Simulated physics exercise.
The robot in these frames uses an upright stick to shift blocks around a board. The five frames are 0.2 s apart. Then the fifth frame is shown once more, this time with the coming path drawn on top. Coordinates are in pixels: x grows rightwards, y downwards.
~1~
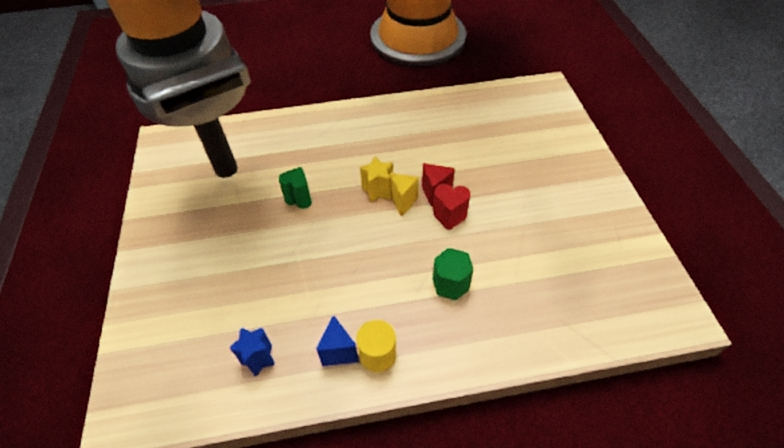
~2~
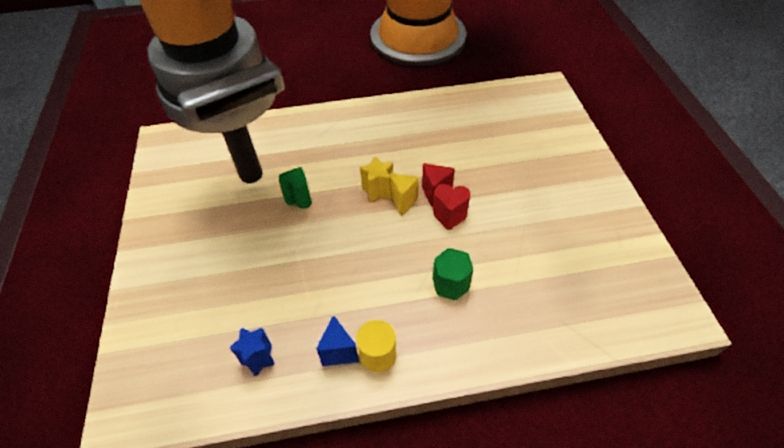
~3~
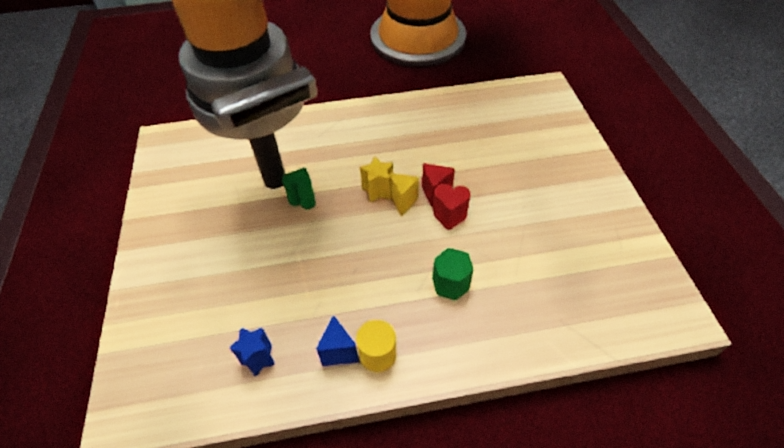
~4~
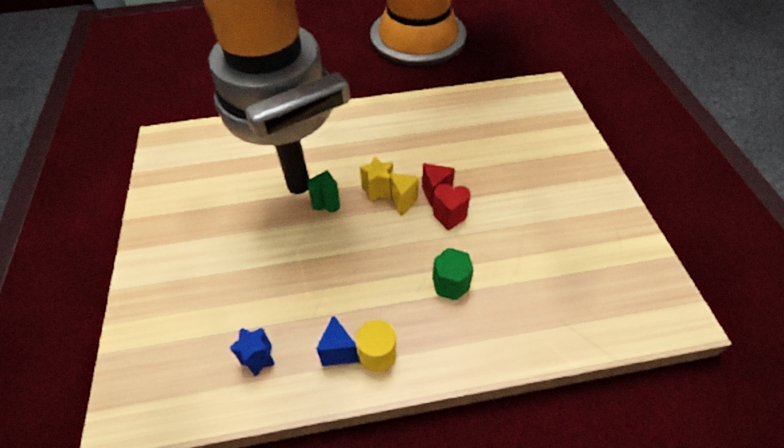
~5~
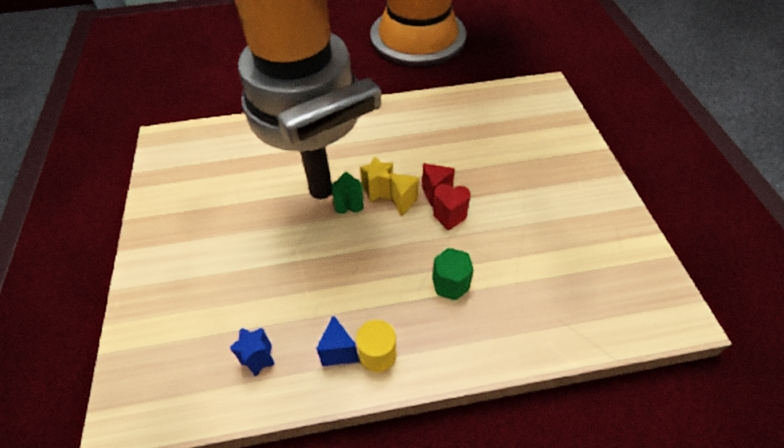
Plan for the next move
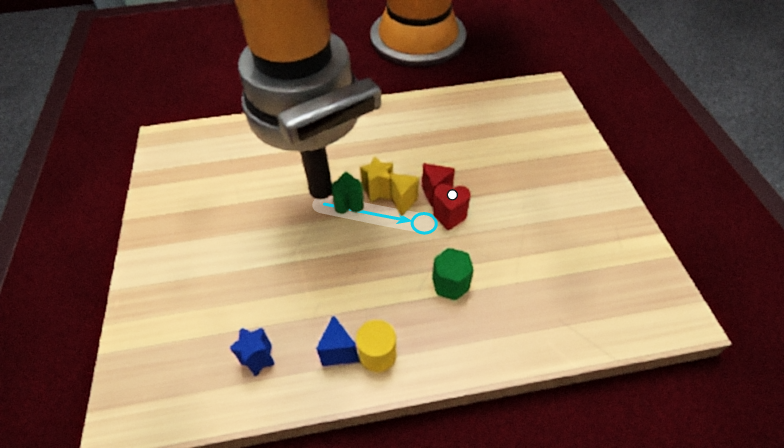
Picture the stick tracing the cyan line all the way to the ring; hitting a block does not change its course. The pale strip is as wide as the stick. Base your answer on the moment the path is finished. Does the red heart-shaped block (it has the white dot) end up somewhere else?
Yes, I think so.
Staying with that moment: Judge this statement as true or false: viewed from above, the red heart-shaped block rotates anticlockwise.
False.
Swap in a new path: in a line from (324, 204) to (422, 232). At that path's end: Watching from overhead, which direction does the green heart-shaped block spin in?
The turn is anti-clockwise.
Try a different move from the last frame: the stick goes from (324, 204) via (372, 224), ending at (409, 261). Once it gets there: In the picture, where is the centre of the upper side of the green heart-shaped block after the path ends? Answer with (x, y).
I'd guess (391, 192).
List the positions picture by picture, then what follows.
The first frame shows stick's lower end at (227, 170); green heart-shaped block at (294, 177); yellow star at (377, 168); yellow triangle at (403, 181); red heart-shaped block at (452, 195).
The second frame shows stick at (251, 175); blocks still.
The third frame shows stick at (275, 181); green heart-shaped block at (298, 178).
The fourth frame shows stick at (299, 186); green heart-shaped block at (323, 181).
The fifth frame shows stick at (321, 191); green heart-shaped block at (346, 183); yellow star at (377, 168); yellow triangle at (403, 181); red heart-shaped block at (452, 195).
Drawn move, straight from (324, 204) to (424, 223); the dot is on the red heart-shaped block.
The first path, step by step. One third of the way, stick at (356, 197); green heart-shaped block at (380, 187), turned 25° anticlockwise; yellow star at (385, 167), turned 50° anticlockwise; yellow triangle at (408, 179), turned 35° clockwise.
Two thirds of the way, stick at (390, 204); green heart-shaped block at (414, 191), turned 40° anticlockwise; yellow star at (386, 167), turned 55° anticlockwise; yellow triangle at (433, 179); red heart-shaped block at (455, 195).
At the end, stick at (425, 210); green heart-shaped block at (441, 188), turned 85° anticlockwise; yellow star at (386, 167), turned 55° anticlockwise; yellow triangle at (454, 169); red heart-shaped block at (467, 191), turned 40° clockwise.
